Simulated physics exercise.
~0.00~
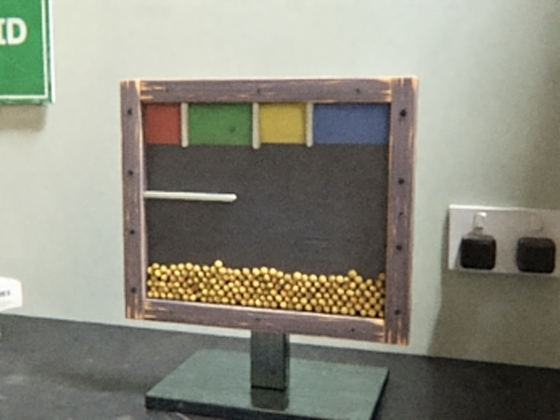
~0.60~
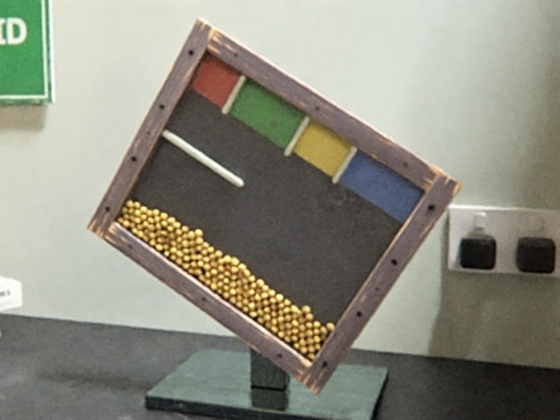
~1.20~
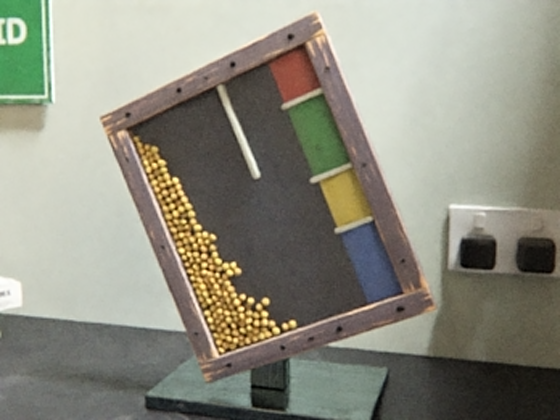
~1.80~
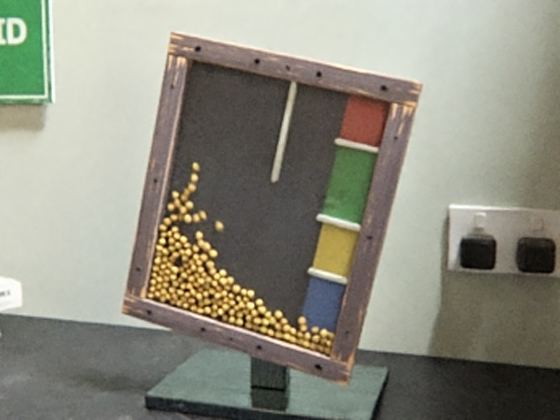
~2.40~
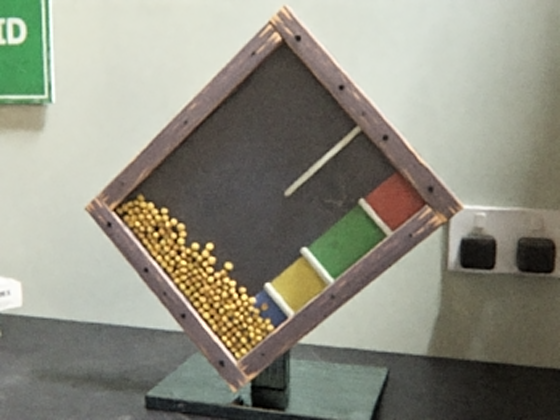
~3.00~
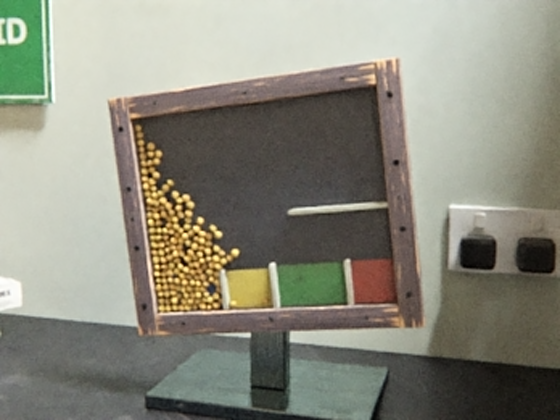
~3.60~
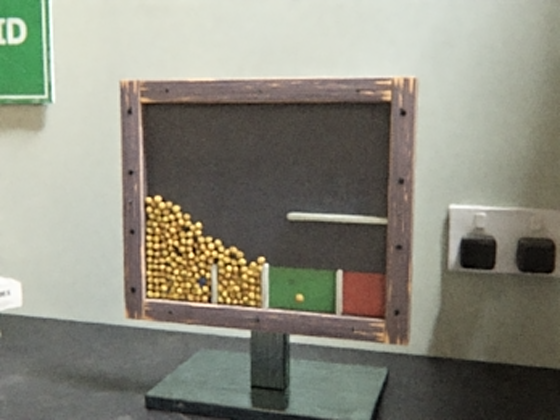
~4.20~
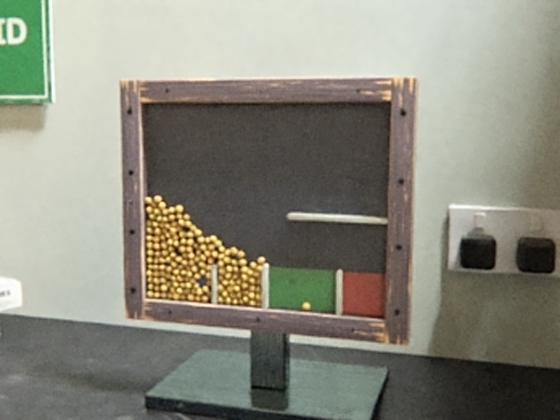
The clip opens on an upright, wood-framed case on a stand, with small golden beads along its floor and red, green, yellow and blue pockets under its top edge. The case turns clockwise, and the beads slope against the side that was its floor. As the pockets swing down the right, the beads slide toward the lower corner and reach the blue pocket. The case levels out upside down, and the steep pile slumps rightward. It ends still, with beads heaped over blue and filling yellow, a lone bead in green and red empty.
